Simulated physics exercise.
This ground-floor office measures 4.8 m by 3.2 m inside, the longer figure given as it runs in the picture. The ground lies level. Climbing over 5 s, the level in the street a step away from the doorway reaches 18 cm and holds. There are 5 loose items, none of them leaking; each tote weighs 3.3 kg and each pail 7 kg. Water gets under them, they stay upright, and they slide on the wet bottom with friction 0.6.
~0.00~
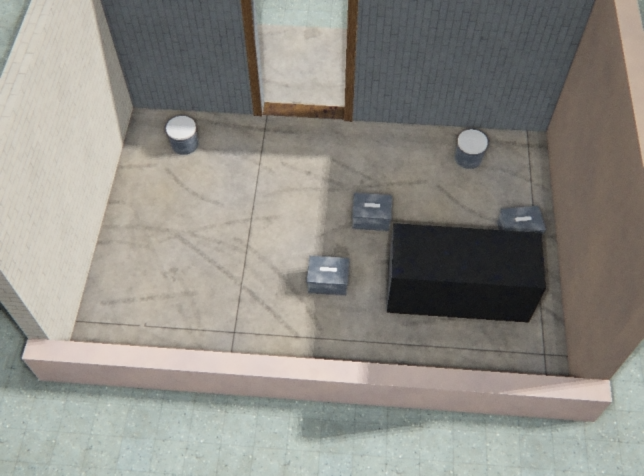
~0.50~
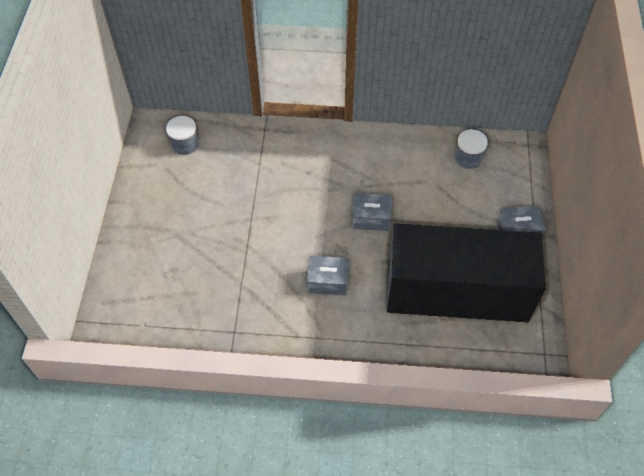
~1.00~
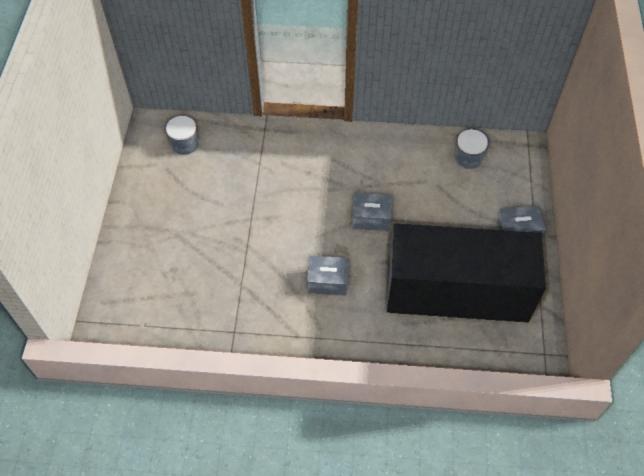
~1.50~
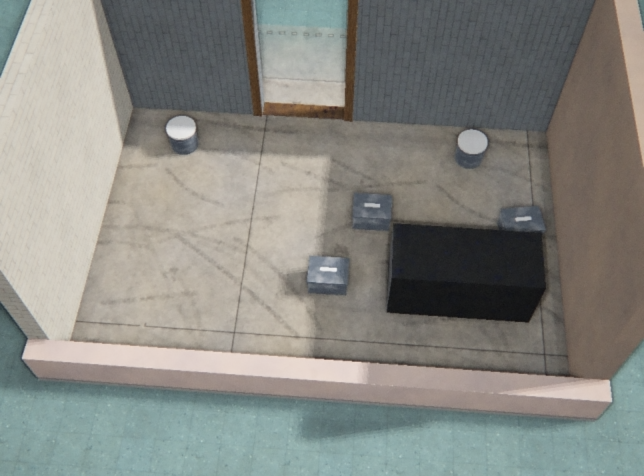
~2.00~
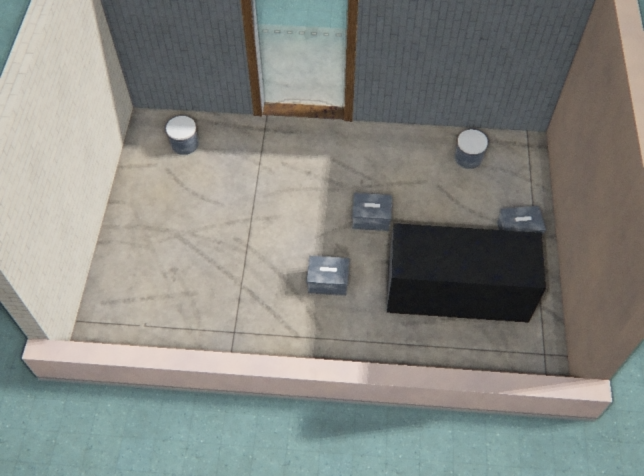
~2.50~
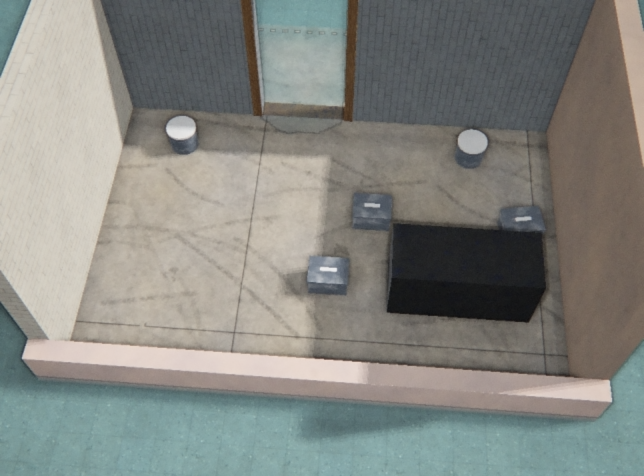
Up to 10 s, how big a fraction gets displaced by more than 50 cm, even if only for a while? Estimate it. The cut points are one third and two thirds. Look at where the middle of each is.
A good part, a third to two thirds, move that far.
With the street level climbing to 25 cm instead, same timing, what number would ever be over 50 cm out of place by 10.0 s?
So the tally would be 3.
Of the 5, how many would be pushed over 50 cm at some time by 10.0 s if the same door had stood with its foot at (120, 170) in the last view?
3.
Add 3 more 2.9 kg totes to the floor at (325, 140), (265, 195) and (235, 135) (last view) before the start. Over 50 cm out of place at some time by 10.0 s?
Note: Item 1 above threshold; item 2 above threshold; item 3 below threshold.
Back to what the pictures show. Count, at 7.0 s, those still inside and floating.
That would be 2 of them.
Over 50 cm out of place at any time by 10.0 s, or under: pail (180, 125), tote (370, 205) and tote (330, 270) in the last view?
In that order: Below the mark, above the mark, above the mark.
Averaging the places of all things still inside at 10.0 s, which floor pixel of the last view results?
Near (433, 211).
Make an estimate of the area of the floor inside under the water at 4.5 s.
At that time the wet patch spans about 4.0 m2.
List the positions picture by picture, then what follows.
The first picture shows a tote at (372, 206), on the bottom; a pail at (473, 141) rests on the ground; water covers 0.0 m2; 0 of 5 have shifted.
The second picture shows a tote at (372, 206), on the bottom; a pail at (473, 141), on the bottom; 0.0 m2 under water; 0 of 5 have shifted.
The third picture shows a tote at (372, 206) rests on the ground; a pail at (473, 141), on the bottom; water covers 0.0 m2; 0 of 5 have shifted.
The fourth picture shows a tote at (372, 206) rests on the ground; a pail at (473, 141) rests on the ground; 0.0 m2 under water; 0 of 5 have shifted.
The fifth picture shows a tote at (372, 206) rests on the ground; a pail at (473, 141), on the bottom; water covers 0.0 m2; 0 of 5 have shifted.
The sixth picture shows a tote at (372, 206) rests on the ground; a pail at (473, 141) rests on the ground; 0.1 m2 under water; 0 of 5 have shifted.
After 3.5 s 0 of 5 are over 50 cm from their spots; 0 afloat.
After 4.5 s 0 of 5 are over 50 cm from their spots; 0 afloat.
After 7.0 s 1 of 5 are over 50 cm from their spots; 2 afloat.
After 10.0 s 3 of 5 are over 50 cm from their spots, and 3 have been at some point; 3 afloat.
